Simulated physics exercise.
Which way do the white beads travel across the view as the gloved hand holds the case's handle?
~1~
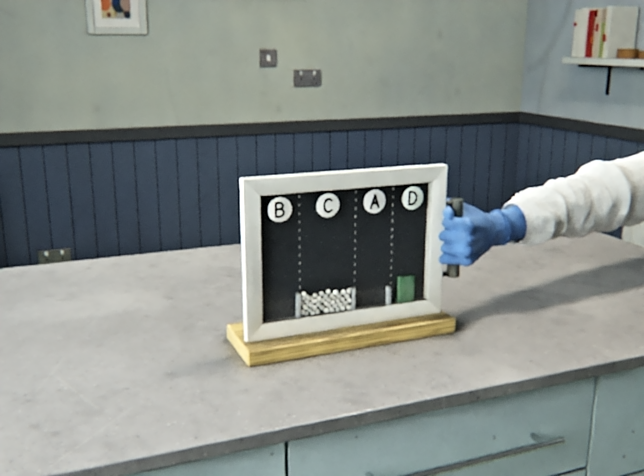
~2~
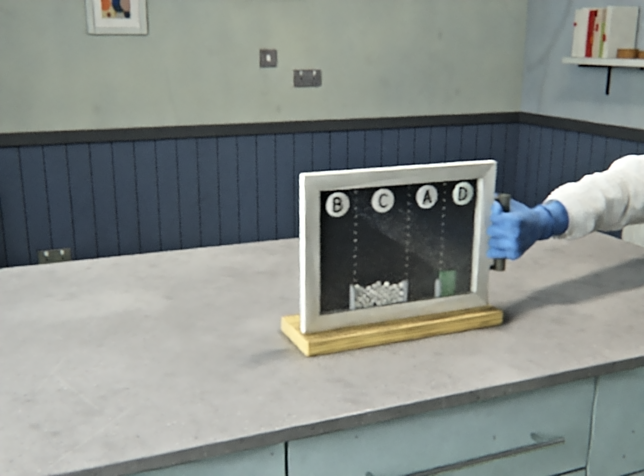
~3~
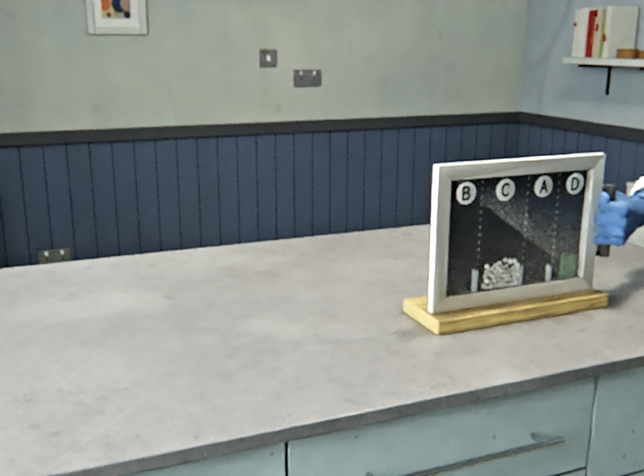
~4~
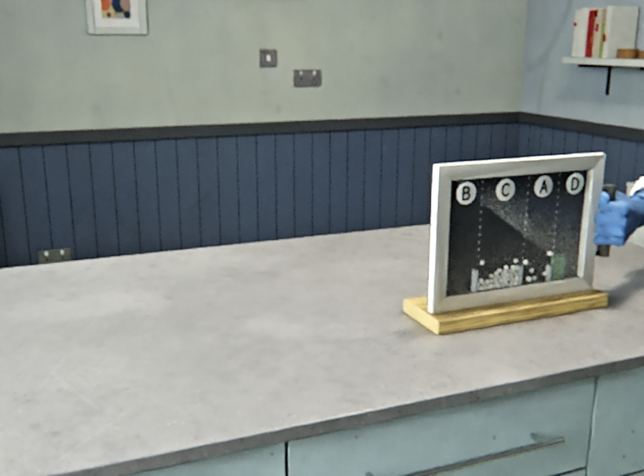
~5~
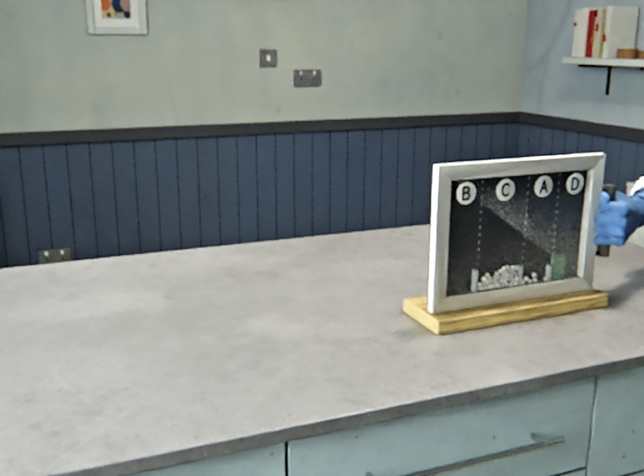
The white beads travel to the right, carried along inside the case as it slides over the counter.
